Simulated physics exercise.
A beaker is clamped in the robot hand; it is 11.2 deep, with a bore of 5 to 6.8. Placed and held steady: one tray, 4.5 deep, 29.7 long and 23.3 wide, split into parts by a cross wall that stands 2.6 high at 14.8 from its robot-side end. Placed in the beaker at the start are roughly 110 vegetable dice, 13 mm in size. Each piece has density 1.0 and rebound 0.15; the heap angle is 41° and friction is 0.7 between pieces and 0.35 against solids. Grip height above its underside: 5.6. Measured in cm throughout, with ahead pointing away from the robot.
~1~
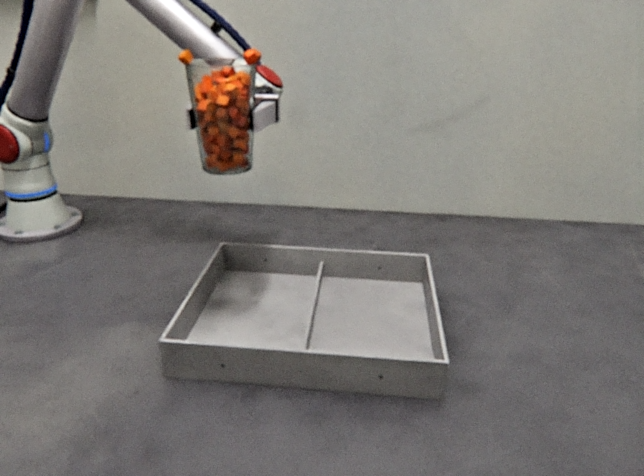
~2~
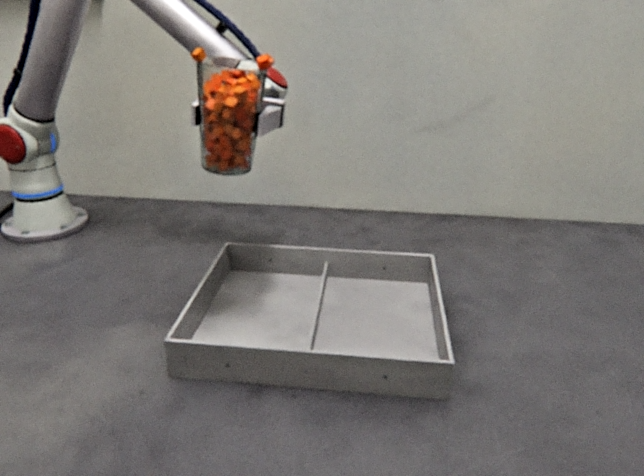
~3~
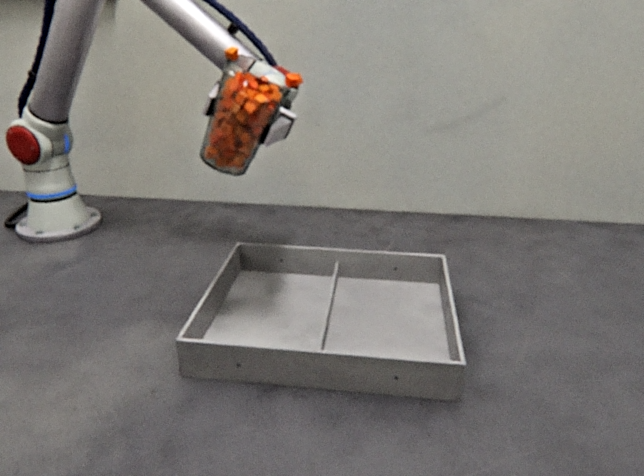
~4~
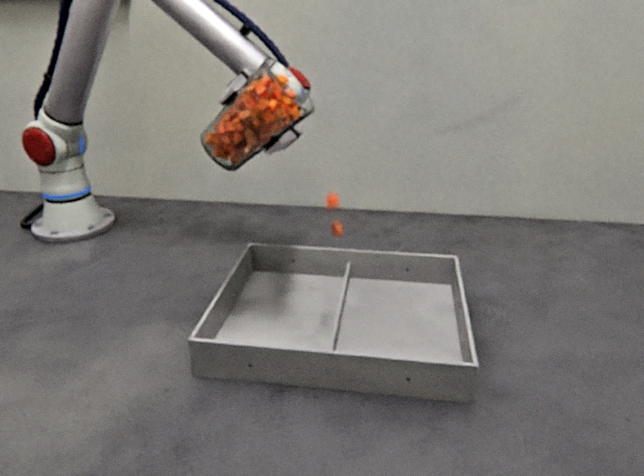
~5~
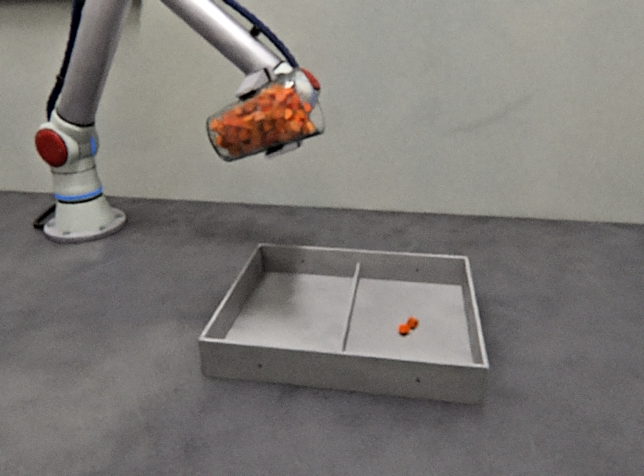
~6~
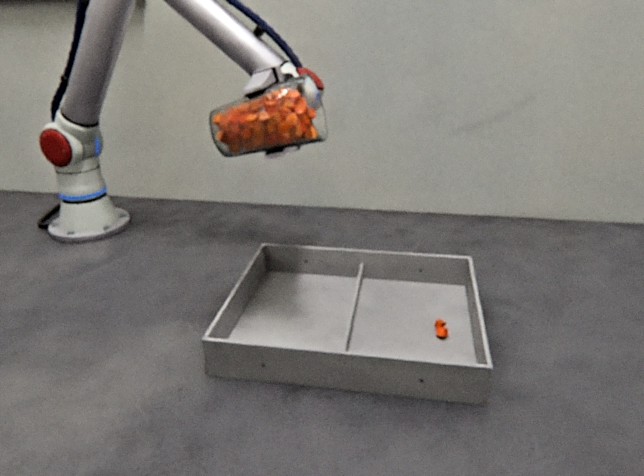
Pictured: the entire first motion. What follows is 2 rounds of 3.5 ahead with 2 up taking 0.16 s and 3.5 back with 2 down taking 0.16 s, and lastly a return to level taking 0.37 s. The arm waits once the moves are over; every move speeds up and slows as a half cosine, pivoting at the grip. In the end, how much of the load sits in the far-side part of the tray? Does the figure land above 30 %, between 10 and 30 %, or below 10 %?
The figure lands between 10 and 30 %.
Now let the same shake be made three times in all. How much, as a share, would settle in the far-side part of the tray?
Result: Approximately 20 per cent.
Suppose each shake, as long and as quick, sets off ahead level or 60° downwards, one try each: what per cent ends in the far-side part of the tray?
Try one gives about 10 in a hundred, try two about 0 in a hundred.
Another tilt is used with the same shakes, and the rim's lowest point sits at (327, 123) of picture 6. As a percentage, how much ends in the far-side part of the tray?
About 5 per cent.
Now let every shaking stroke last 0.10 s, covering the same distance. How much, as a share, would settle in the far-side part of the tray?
In that case some 65 per cent.
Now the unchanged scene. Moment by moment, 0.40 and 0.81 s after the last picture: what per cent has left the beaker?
First it's 10 percent, and after that 25 percent.
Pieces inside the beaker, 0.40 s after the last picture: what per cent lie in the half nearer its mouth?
Something near 55 per cent is there.
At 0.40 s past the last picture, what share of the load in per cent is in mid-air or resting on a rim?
Around 4 per cent of the load.
Then, 0.40 s after the last picture, tilted 74° forward, highest piece 29 above the table; 98 in the beaker, 5 in the far-side part, 1 in the robot-side part, 4 in flight or on a rim.
Then, 0.81 s after the last picture, tilted 42° forward, highest piece 29 above the table; 83 in the beaker, 16 in the far-side part, 9 in the robot-side part.
Then, 1.21 s after the last picture, level, highest piece 30 above the table; 83 in the beaker, 16 in the far-side part, 9 in the robot-side part.
Then, 2.26 s after the last picture, level, highest piece 30 above the table; 83 in the beaker, 16 in the far-side part, 9 in the robot-side part.
Final count, 83 in the beaker, 16 in the far-side part, 9 in the robot-side part. That is 15 % in the far-side part of the tray.
